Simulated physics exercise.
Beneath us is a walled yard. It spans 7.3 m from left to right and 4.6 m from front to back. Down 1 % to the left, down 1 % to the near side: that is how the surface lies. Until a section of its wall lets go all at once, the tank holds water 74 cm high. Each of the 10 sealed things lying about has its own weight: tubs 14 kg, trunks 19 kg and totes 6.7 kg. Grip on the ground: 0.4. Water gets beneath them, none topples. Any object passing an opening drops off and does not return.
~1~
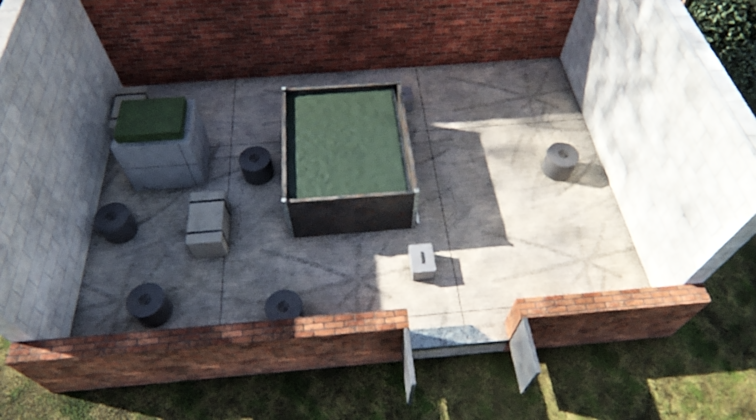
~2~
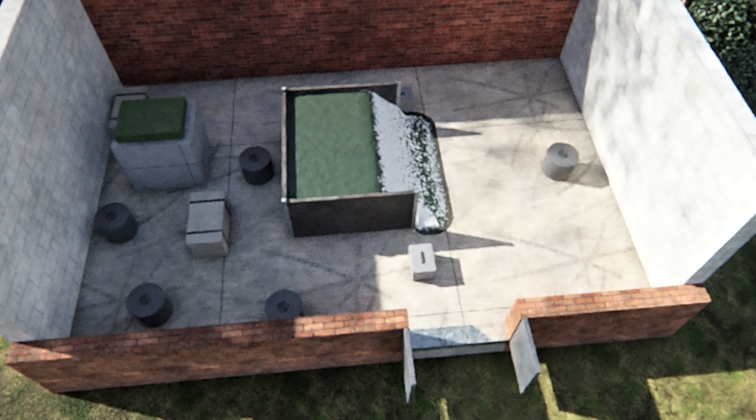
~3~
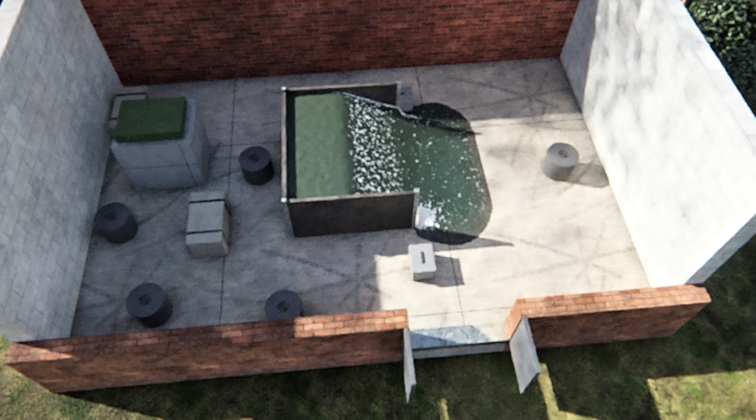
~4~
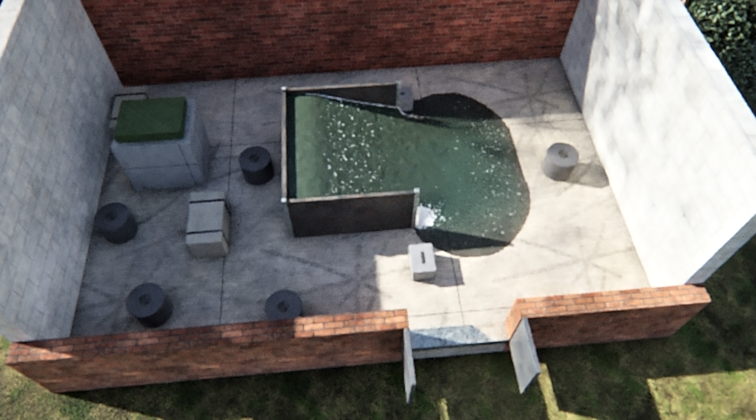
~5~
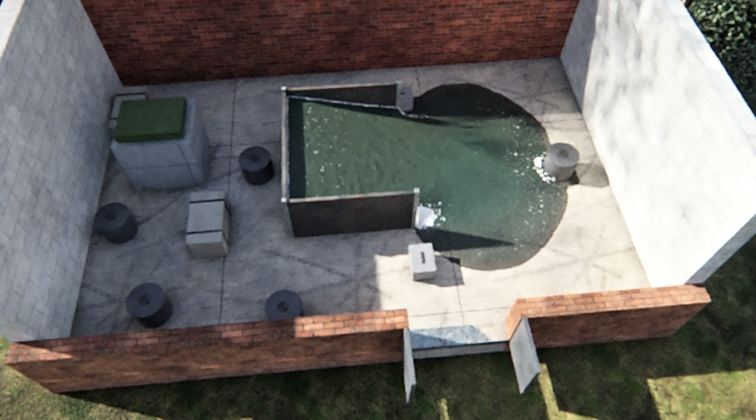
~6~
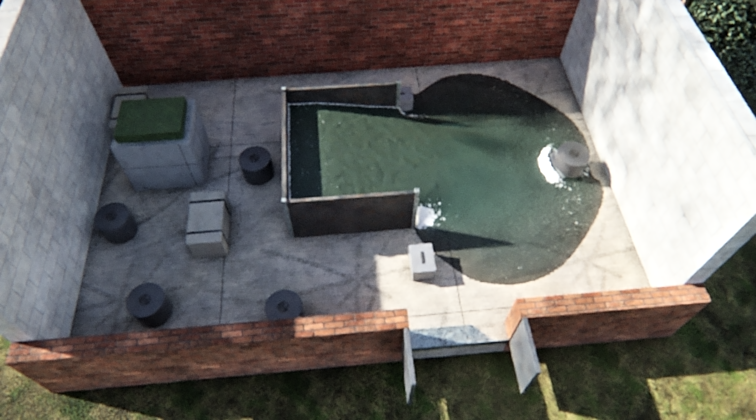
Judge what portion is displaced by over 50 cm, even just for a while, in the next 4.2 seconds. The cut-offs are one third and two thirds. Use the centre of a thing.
My bet is the share lands in the middle.
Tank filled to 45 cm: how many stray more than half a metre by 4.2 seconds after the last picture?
You'd get 2 in that case.
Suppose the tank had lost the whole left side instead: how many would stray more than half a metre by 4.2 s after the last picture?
In that case the number is 8.
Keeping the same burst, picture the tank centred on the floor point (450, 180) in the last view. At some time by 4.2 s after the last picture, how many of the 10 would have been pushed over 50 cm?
In that case 7 of them.
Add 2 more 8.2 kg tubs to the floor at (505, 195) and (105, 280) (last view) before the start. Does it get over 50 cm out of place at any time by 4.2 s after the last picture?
In order: Beyond it, within it.
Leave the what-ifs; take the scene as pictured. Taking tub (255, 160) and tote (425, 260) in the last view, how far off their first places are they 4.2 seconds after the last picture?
In that order: 0 cm, 250 cm.
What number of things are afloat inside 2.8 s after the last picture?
Count at that moment: 1.
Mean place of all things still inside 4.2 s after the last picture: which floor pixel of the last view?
That lands at roughly (222, 207).
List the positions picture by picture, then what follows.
The first picture shows a tub at (563, 154), on the bottom; a trunk at (206, 216), on the bottom; 3.1 m2 under water; 0 of 10 have shifted.
The second picture shows a tub at (563, 154) rests on the ground; a trunk at (206, 216), on the bottom; 4.1 m2 under water; 0 of 10 have shifted.
The third picture shows a tub at (563, 154) rests on the ground; a trunk at (206, 216) rests on the ground; water covers 5.6 m2; 0 of 10 have shifted.
The fourth picture shows a tub at (563, 154) rests on the ground; a trunk at (206, 216) rests on the ground; water covers 7.4 m2; 0 of 10 have shifted.
The fifth picture shows a tub at (564, 154), on the bottom; a trunk at (206, 216) rests on the ground; water covers 9.3 m2; 0 of 10 have shifted.
The sixth picture shows a tub at (574, 154) rests on the ground, 15 cm from its start; a trunk at (206, 216), on the bottom; 11.3 m2 under water; 1 of 10 have shifted.
Then, 0.4 s after the last picture 0 of 10 are over 50 cm from their spots; 1 afloat.
Then, 1.5 s after the last picture 0 of 10 are over 50 cm from their spots; 1 afloat.
Then, 2.8 s after the last picture 2 of 10 are over 50 cm from their spots; 1 afloat.
Then, 4.2 s after the last picture 5 of 10 are over 50 cm from their spots, and 5 have been at some point; 2 afloat.
